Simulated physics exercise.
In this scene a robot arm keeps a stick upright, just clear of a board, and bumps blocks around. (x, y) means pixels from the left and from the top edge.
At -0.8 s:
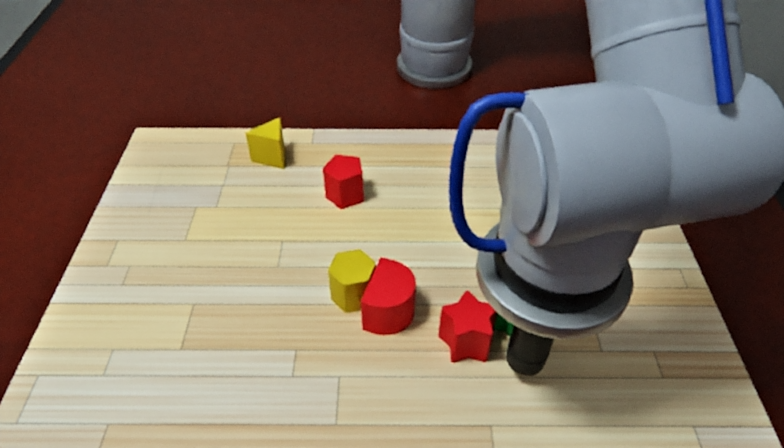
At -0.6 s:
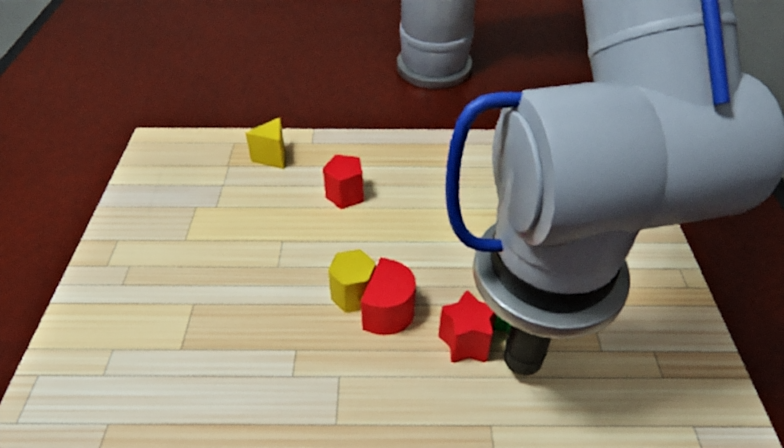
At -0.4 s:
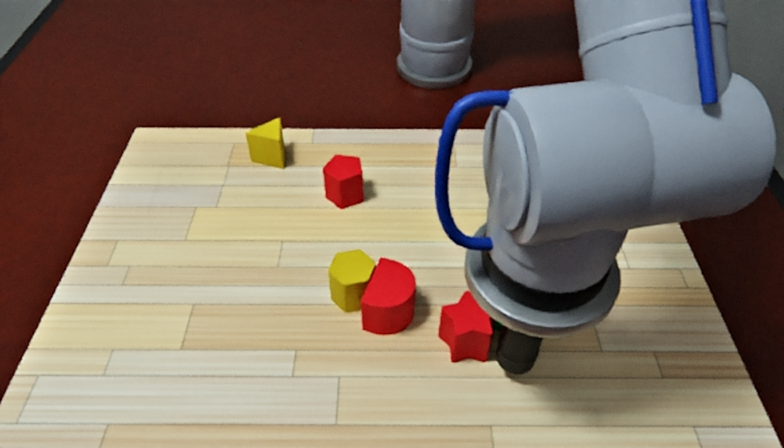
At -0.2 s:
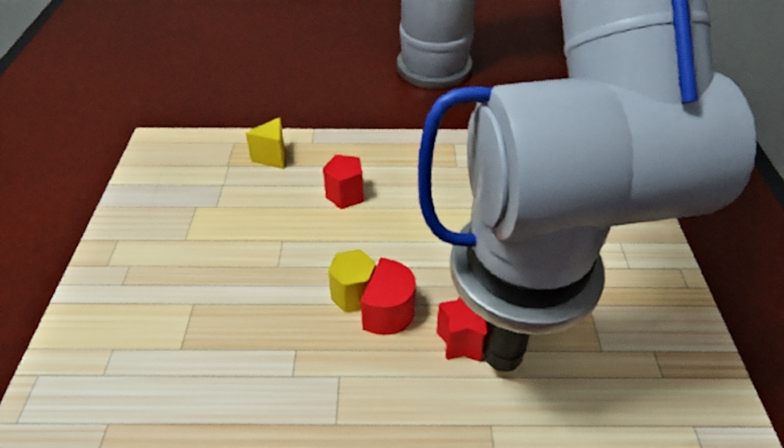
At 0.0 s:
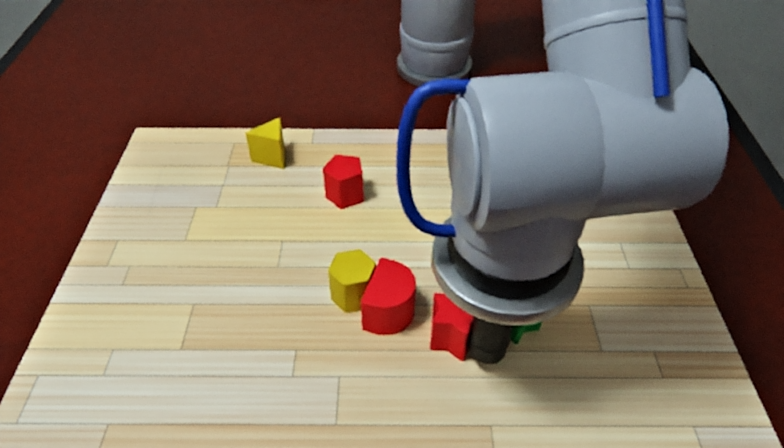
A pale wooden board on a dark red surface is seen from above at an angle by a still camera. A yellow triangular block and a red pentagonal one sit toward the back, a yellow six-sided block touches a red D-shaped one near the middle, and a red star lies beside a grey robot arm. The arm slides its dark tip left, nudging the star slightly left as a green block peeks out behind.
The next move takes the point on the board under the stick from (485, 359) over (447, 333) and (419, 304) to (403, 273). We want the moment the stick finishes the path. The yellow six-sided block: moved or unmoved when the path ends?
It gets moved.
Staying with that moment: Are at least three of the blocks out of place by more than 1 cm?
I'd say yes.
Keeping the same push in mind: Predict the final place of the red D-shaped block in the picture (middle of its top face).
It comes to (328, 248).
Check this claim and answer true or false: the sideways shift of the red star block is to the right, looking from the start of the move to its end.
False.
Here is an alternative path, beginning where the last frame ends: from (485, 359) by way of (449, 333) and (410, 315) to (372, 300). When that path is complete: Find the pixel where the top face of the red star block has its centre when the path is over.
It should be at about (347, 250).
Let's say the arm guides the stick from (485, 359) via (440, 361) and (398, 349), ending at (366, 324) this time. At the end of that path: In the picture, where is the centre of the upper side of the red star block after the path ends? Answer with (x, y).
Its top face will be centred at roughly (424, 293).
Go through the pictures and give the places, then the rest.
Stick tip (525, 360); block tops, yellow six-sided block (352, 266); red D-shaped block (390, 283); red star block (471, 314); green star block hidden, in the first frame.
Stick (523, 360); blocks unchanged, in the second frame.
Stick (515, 359); blocks unchanged, in the third frame.
Stick (503, 356); red star block (468, 312), in the fourth frame.
Stick (487, 349); yellow six-sided block (352, 266); red D-shaped block (390, 283); red star block (458, 309); green star block hidden, in the fifth frame.
On the path given first. One third of the way, stick (447, 323); yellow six-sided block (338, 261); red D-shaped block (375, 276); red star block (421, 282).
Two thirds of the way, stick (418, 292); yellow six-sided block (305, 250), turned 15° anticlockwise; red D-shaped block (344, 258), turned 15° anticlockwise; red star block (389, 255).
At the end, stick (404, 262); yellow six-sided block (287, 248), turned 30° anticlockwise; red D-shaped block (328, 248), turned 30° anticlockwise; red star block (370, 236), turned 25° anticlockwise; green star block in place.
